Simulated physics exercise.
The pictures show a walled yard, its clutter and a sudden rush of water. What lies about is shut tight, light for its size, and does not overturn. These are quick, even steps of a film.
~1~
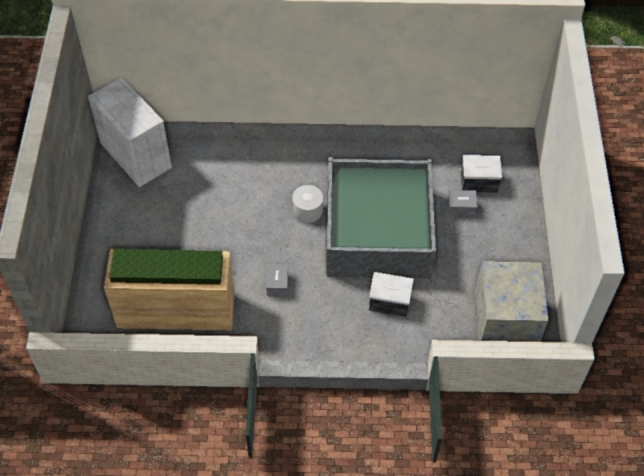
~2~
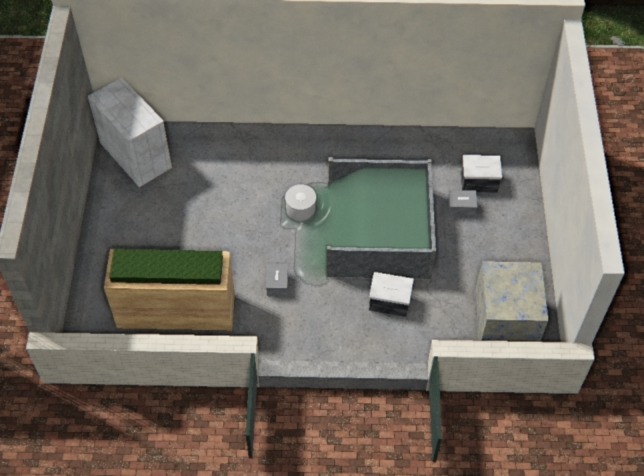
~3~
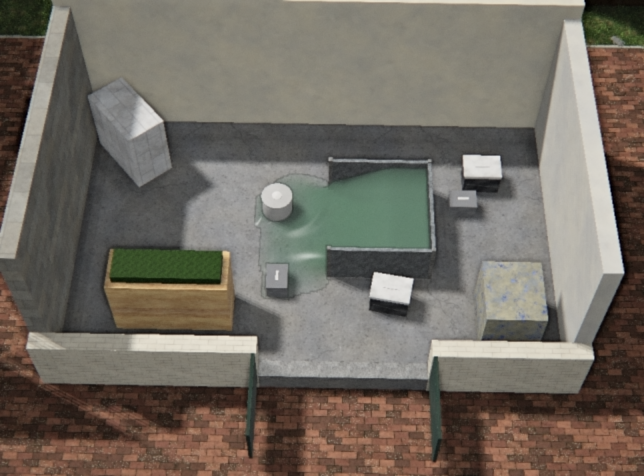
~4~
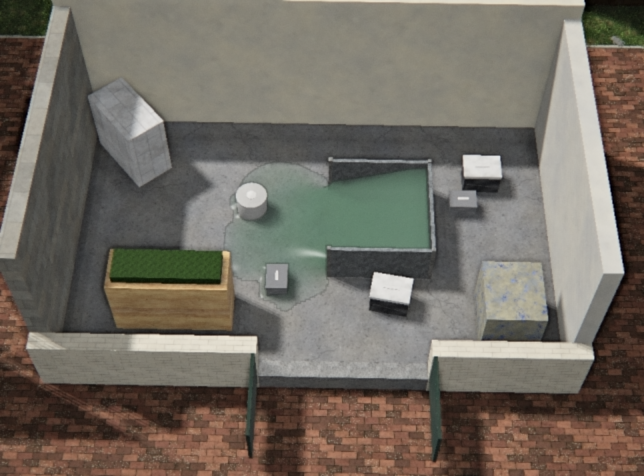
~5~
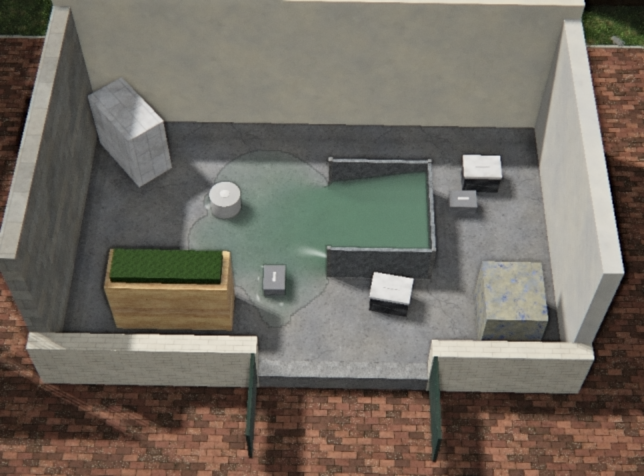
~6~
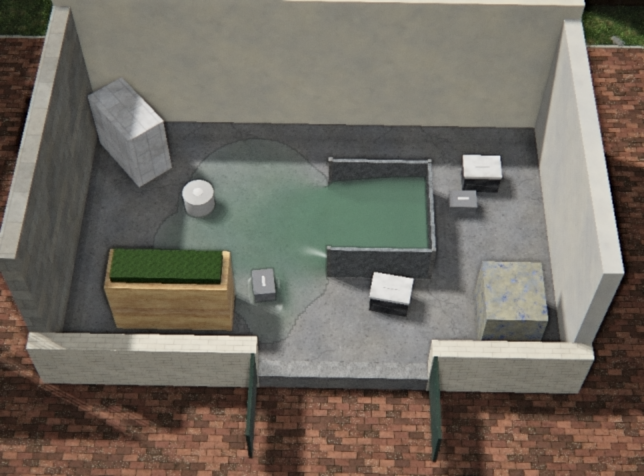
The clip shows a walled yard where green water rushes out of the left side of a square tank and spreads across the floor, pushing a round white tub steadily leftward before a small grey box also shifts slightly left.
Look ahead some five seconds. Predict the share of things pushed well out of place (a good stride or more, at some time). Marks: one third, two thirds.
It is between one and two thirds.
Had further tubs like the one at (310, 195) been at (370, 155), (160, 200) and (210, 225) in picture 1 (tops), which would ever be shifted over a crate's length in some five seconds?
In turn: Not that far, swept aside, swept aside.
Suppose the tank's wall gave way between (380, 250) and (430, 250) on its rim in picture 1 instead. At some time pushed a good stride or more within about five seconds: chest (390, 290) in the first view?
For that one: Moved that far.
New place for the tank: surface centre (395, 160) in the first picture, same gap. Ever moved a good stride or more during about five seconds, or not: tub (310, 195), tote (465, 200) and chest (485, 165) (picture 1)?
One after the other: Swept aside, under that, not that far.
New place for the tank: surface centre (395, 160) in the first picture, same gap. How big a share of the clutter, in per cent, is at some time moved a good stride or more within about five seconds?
I make it 20 per cent.
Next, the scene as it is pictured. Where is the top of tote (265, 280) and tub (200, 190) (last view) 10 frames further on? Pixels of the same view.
Around (246, 337) and (105, 159).
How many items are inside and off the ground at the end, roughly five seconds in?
The number is 1.
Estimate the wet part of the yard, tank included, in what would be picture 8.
Roughly 40 per cent.
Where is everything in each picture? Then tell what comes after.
The first picture shows a tub at (308, 197) rests on the ground; a tote at (277, 276), on the bottom; 0 of 5 have shifted.
The second picture shows a tub at (301, 197) rests on the ground, close to its start; a tote at (277, 276), on the bottom; 1 of 5 have shifted.
The third picture shows a tub at (277, 196) rests on the ground, a stride from its start; a tote at (277, 276) rests on the ground; 1 of 5 have shifted.
The fourth picture shows a tub at (251, 195), on the bottom, a stride from its start; a tote at (277, 276) rests on the ground; 1 of 5 have shifted.
The fifth picture shows a tub at (225, 194) rests on the ground, a stride from its start; a tote at (274, 277), on the bottom, close to its start; 1 of 5 have shifted.
The sixth picture shows a tub at (198, 192) rests on the ground, far from its start; a tote at (264, 281) rests on the ground, close to its start; 2 of 5 have shifted.
A moment on, 2 of 5 are well off their spots; 0 afloat.
Next, 2 of 5 are well off their spots; 0 afloat.
Later, 2 of 5 are well off their spots; 1 afloat.
In the end, 2 of 5 are well off their spots, and 2 have been at some point; 1 afloat.
